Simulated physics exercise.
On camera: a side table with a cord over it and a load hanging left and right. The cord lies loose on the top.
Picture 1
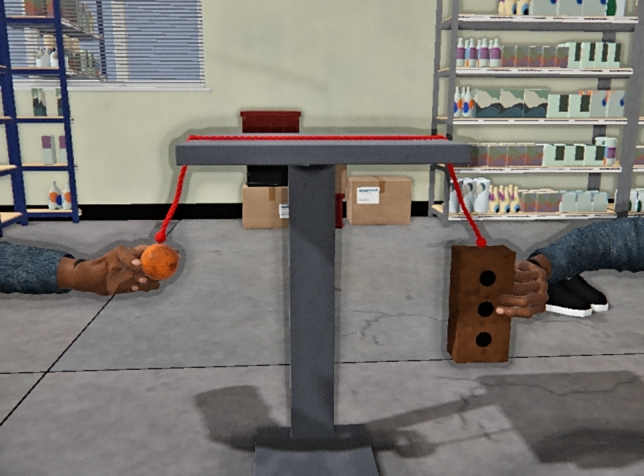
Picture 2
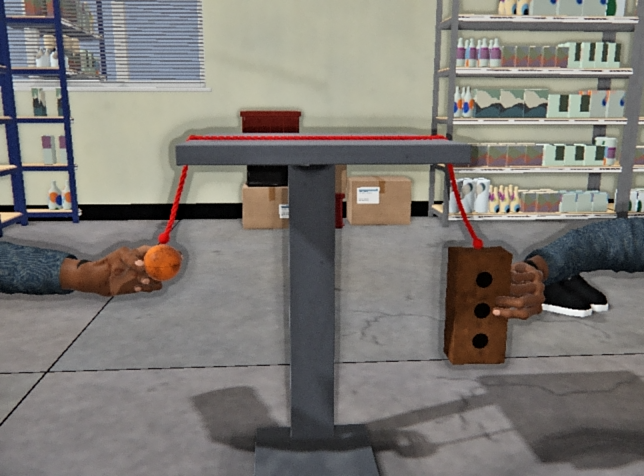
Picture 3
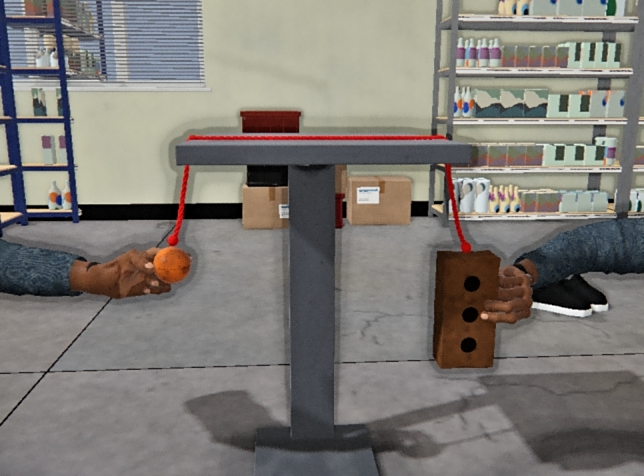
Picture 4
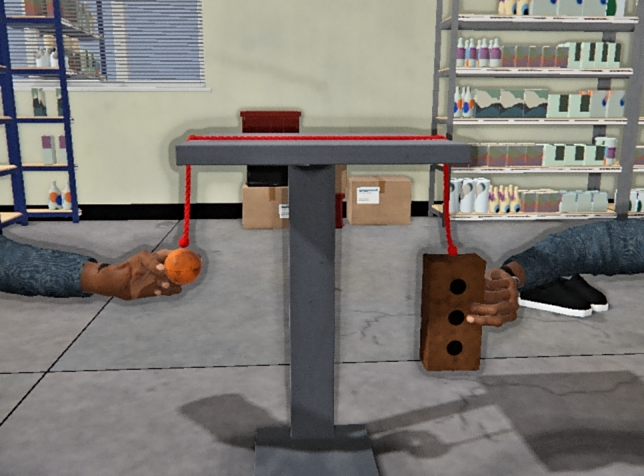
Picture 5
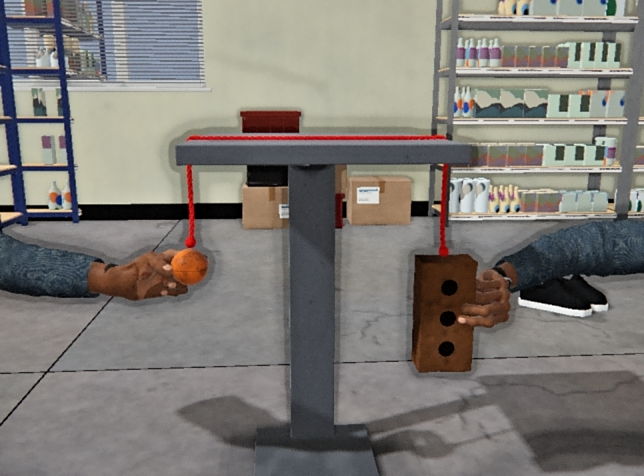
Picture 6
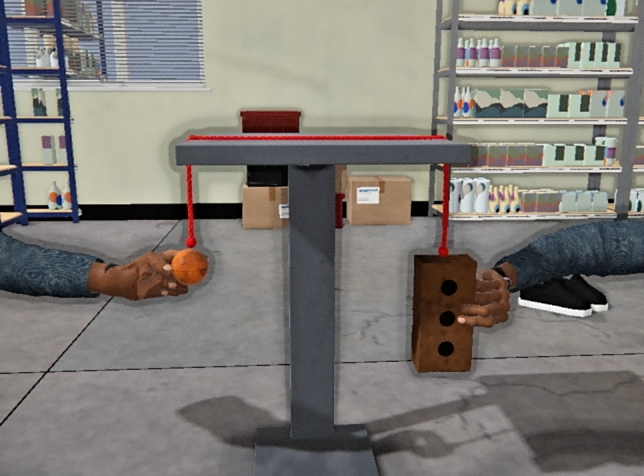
We see an orange ball and a brown brick tied to a red cord draped over a table, each held by a hand; the hands move them slightly inward until the cord's ends hang vertically, then keep them still.
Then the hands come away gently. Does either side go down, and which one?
As it turns out, the cord slides rightwards.
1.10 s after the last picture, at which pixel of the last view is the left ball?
Near (613, 459).
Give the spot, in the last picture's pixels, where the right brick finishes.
Its middle is at (471, 448).
Then, 0.56 s on from there, left ball pulled up onto the top; right brick down on the floor near (421, 453).
Then, 1.10 s on from there, left ball down on the floor near (613, 459); right brick down on the floor near (444, 448).
In the end, left ball down on the floor near (513, 459); right brick down on the floor near (471, 448). The cord runs down on the right.
